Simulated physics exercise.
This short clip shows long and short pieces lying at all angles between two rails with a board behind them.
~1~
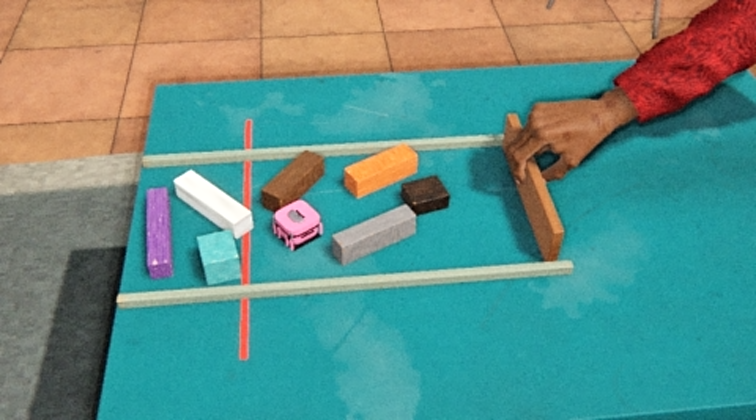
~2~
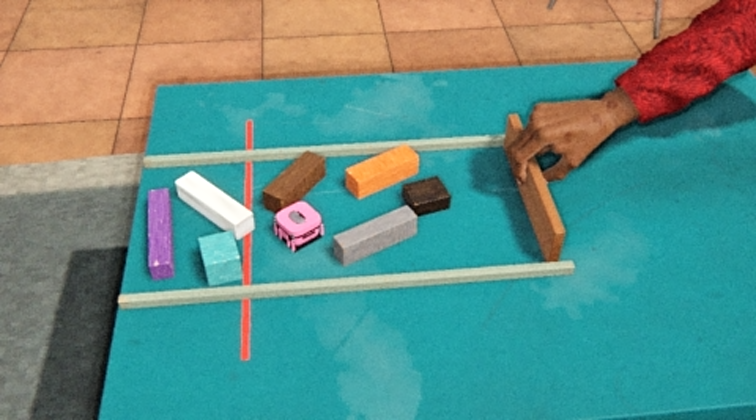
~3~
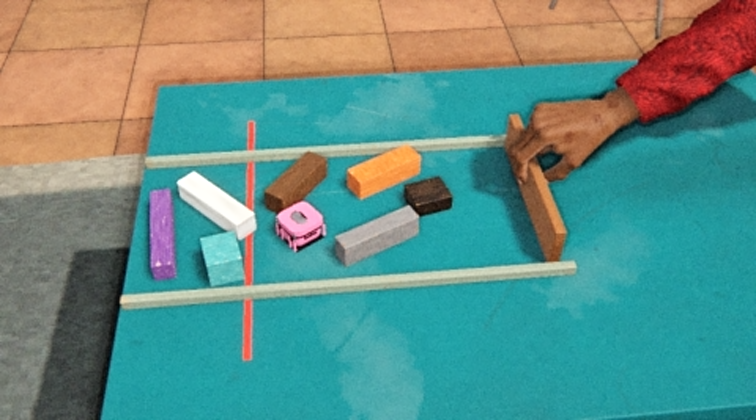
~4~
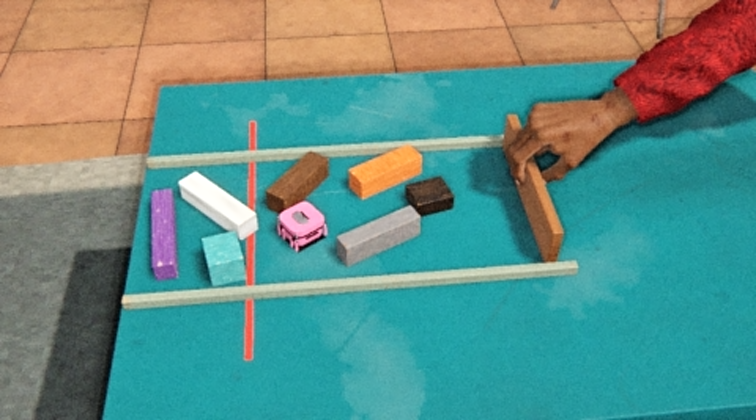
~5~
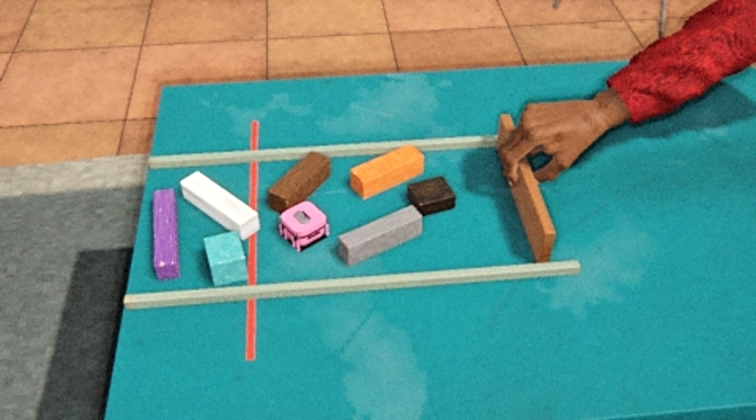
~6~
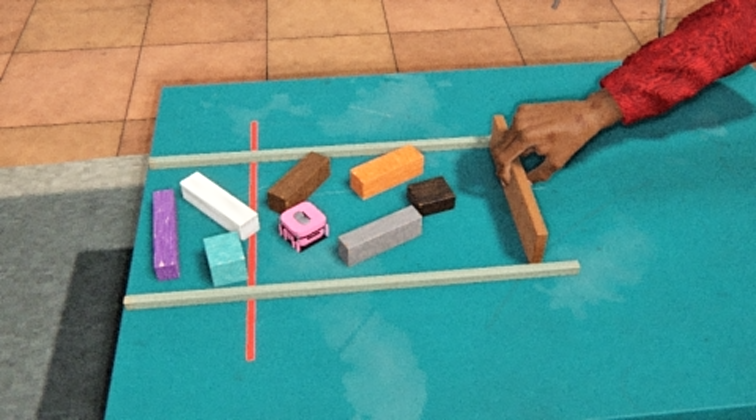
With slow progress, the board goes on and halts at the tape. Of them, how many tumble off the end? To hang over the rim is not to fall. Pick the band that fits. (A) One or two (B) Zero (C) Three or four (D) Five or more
B, zero.
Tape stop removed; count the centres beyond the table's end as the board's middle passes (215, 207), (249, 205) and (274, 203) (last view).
2, 0 and 0.
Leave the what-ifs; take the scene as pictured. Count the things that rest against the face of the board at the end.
In total, 3.
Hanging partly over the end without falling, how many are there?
It's 2.
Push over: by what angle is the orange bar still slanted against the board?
The angle is some 55°.
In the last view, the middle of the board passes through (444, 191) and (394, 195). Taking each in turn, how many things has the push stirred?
I count 1 first and 3 after.
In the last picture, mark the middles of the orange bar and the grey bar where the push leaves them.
(215, 187) and (238, 251).
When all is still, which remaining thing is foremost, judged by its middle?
Looking at the middles, it's the purple bar.
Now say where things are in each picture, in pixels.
The first frame shows purple bar (159, 232); white stick (213, 204); turquoise block (219, 258); board (530, 185); tape (246, 221).
The second frame shows white stick (214, 205); pink case (299, 226).
The third frame shows turquoise block (223, 259); grey bar (378, 236).
The fourth frame shows purple bar (164, 233); black block (429, 197).
The fifth frame shows white stick (220, 205); orange bar (387, 171).
The sixth frame shows purple bar (166, 233); white stick (219, 205); turquoise block (226, 259); board (516, 186); tape (253, 222).
Soon after, none off yet; purple bar at rest near (166, 233); white stick at rest near (219, 205); turquoise block at rest near (226, 259).
After that, none off yet; purple bar at rest near (166, 233); white stick displaced a little near (199, 203); turquoise block moving near (215, 256).
In the end, the number that fall off is zero.
